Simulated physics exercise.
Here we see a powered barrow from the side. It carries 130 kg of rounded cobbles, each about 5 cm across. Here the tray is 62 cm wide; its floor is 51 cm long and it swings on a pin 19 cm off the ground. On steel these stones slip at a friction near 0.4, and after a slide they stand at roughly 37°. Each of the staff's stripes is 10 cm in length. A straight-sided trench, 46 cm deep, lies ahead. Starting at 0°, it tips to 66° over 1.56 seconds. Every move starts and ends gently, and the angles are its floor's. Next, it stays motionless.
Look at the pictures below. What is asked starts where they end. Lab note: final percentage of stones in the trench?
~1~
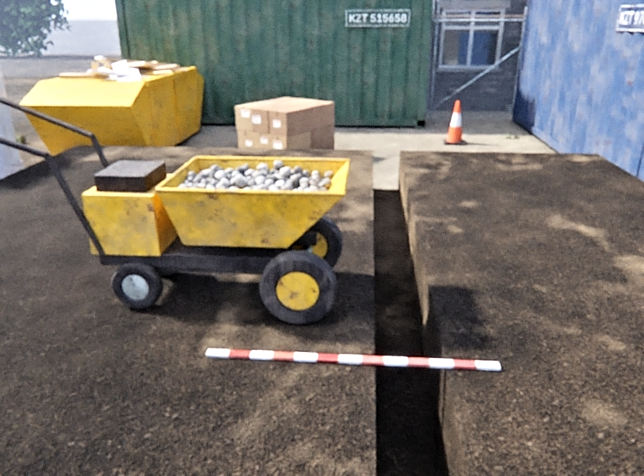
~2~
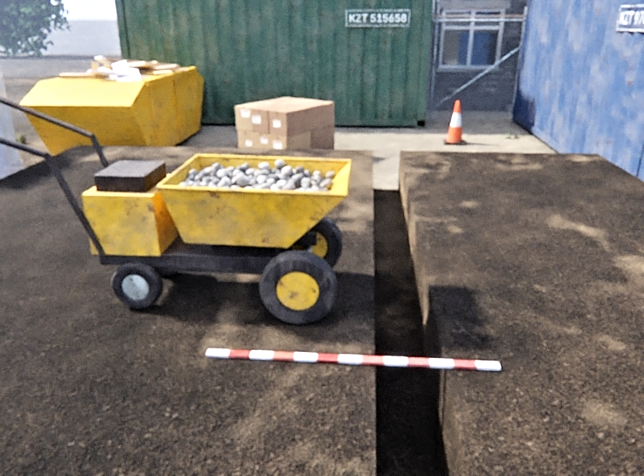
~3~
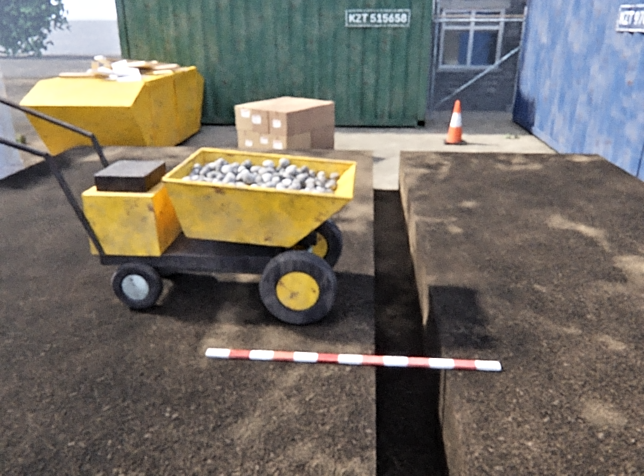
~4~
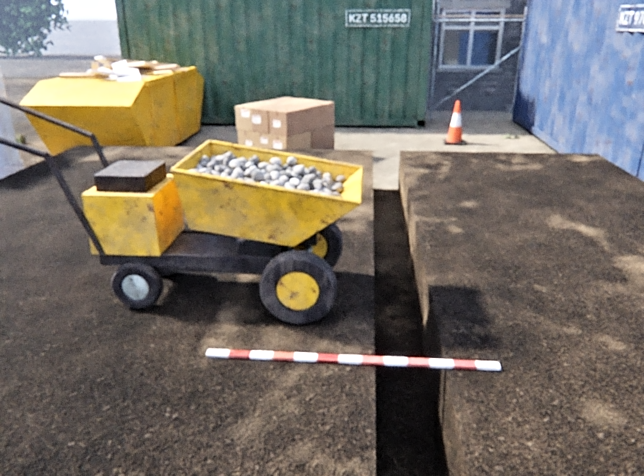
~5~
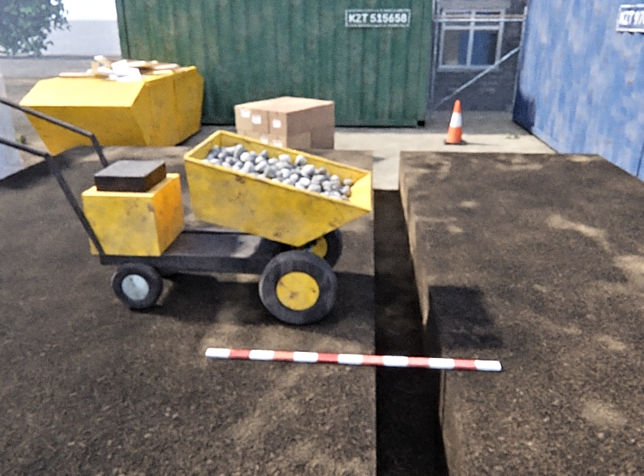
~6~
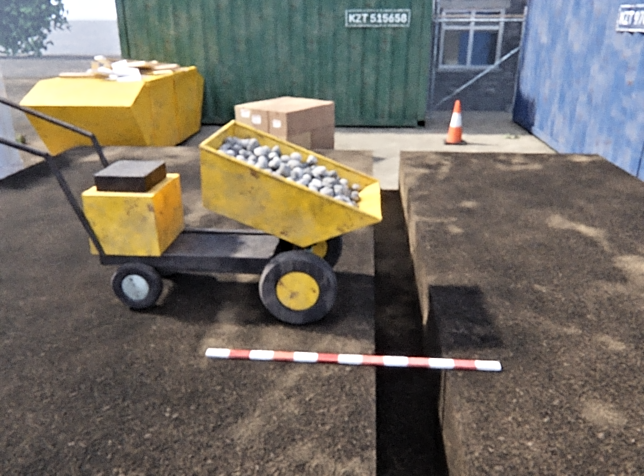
Approx. 51 %.
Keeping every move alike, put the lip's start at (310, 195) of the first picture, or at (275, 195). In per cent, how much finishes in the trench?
Close to 90 percent in the first case, 90 percent in the second.
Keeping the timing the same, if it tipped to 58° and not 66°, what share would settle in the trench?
About 55%.
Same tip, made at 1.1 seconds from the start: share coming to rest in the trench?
It'd be some 45 per cent.
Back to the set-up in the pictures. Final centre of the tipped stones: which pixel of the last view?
Their centre sits close to (424, 346).
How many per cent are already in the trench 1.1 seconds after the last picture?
By then, around 15 percent.
Then, 0.6 s after the last picture the floor is at 56°, 100 % in the tray; the foremost stones are at (406, 245).
Then, 1.1 s after the last picture the floor is at 66°, 56 % in the tray, 14 % in the trench, 31 % past the trench; the foremost stones are at (507, 296).
Then, 1.4 s after the last picture the floor is at 66°, 25 % in the tray, 26 % in the trench, 49 % past the trench; the foremost stones are at (567, 310).
Then, 3.4 s after the last picture the floor is at 66°, 0 % in the tray, 51 % in the trench, 49 % past the trench; the foremost stones are at (587, 304).
